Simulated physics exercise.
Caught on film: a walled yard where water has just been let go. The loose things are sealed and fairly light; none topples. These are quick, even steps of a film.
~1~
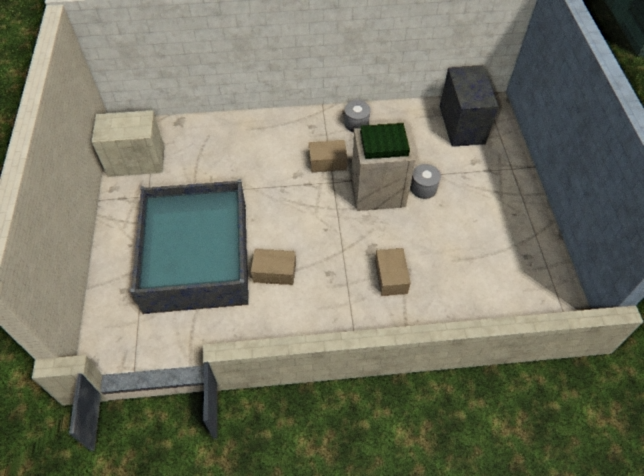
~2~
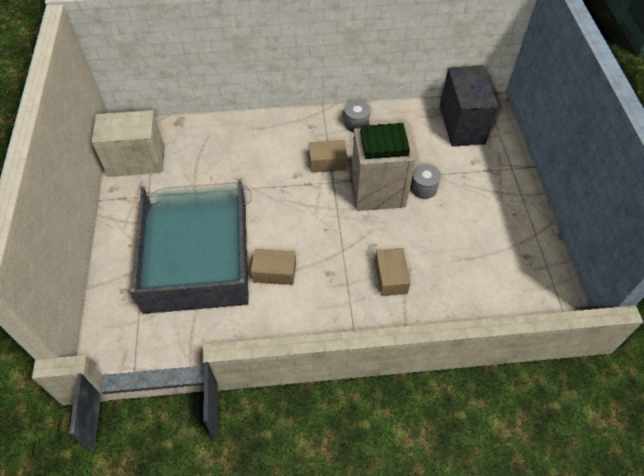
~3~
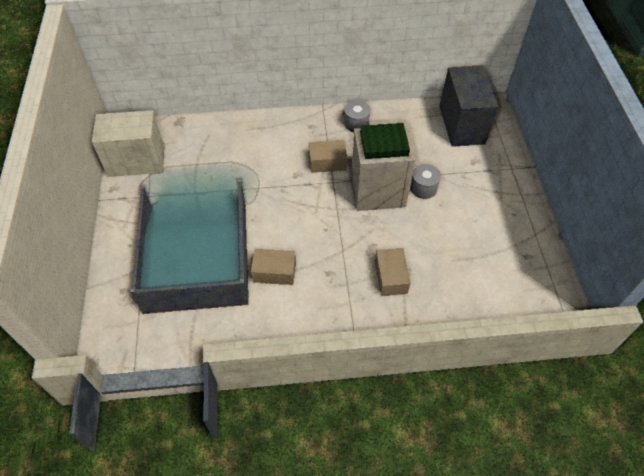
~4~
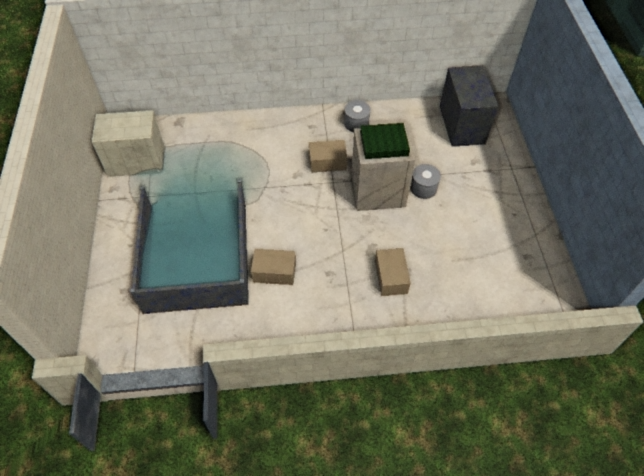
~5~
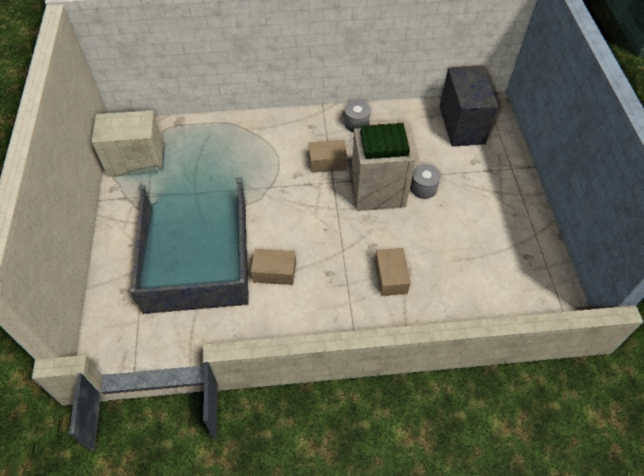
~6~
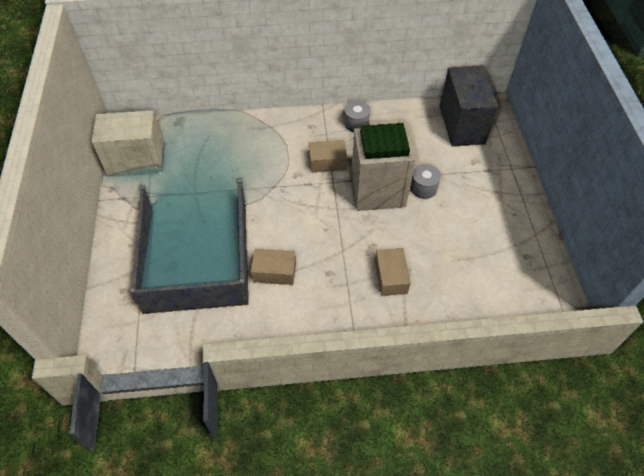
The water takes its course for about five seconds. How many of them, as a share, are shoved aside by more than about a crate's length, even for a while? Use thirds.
Share: One to two thirds.
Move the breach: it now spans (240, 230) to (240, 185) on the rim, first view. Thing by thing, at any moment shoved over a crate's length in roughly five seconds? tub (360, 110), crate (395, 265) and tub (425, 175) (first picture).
In turn: Shifted that much, swept aside, never so far.
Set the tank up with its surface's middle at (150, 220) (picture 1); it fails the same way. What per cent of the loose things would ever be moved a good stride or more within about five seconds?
Near 20 in a hundred.
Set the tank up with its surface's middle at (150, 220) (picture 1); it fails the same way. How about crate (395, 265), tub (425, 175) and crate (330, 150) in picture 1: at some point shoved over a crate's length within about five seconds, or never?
One after the other: Less than that, less than that, less than that.
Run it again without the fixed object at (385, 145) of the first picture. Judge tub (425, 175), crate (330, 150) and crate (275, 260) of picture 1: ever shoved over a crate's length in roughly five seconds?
In turn: Shifted that much, pushed that far, under that.
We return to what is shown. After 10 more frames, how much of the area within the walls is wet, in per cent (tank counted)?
Roughly 35 per cent.
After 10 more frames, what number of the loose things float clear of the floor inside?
It comes to 0.
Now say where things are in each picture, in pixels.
In the first frame, a tub at (427, 175), on the bottom; a tub at (358, 109) rests on the ground; 0 of 5 have shifted.
In the second frame, a tub at (427, 175) rests on the ground; a tub at (358, 109), on the bottom; 0 of 5 have shifted.
In the third frame, a tub at (427, 175) rests on the ground; a tub at (358, 109), on the bottom; 0 of 5 have shifted.
In the fourth frame, a tub at (427, 175) rests on the ground; a tub at (358, 109), on the bottom; 0 of 5 have shifted.
In the fifth frame, a tub at (427, 175) rests on the ground; a tub at (358, 109), on the bottom; 0 of 5 have shifted.
In the sixth frame, a tub at (427, 175), on the bottom; a tub at (358, 109) rests on the ground; 0 of 5 have shifted.
A moment on, 0 of 5 are well off their spots; 0 afloat.
Next, 0 of 5 are well off their spots; 0 afloat.
Later, 1 of 5 are well off their spots; 1 afloat.
In the end, 2 of 5 are well off their spots, and 2 have been at some point; 0 afloat.
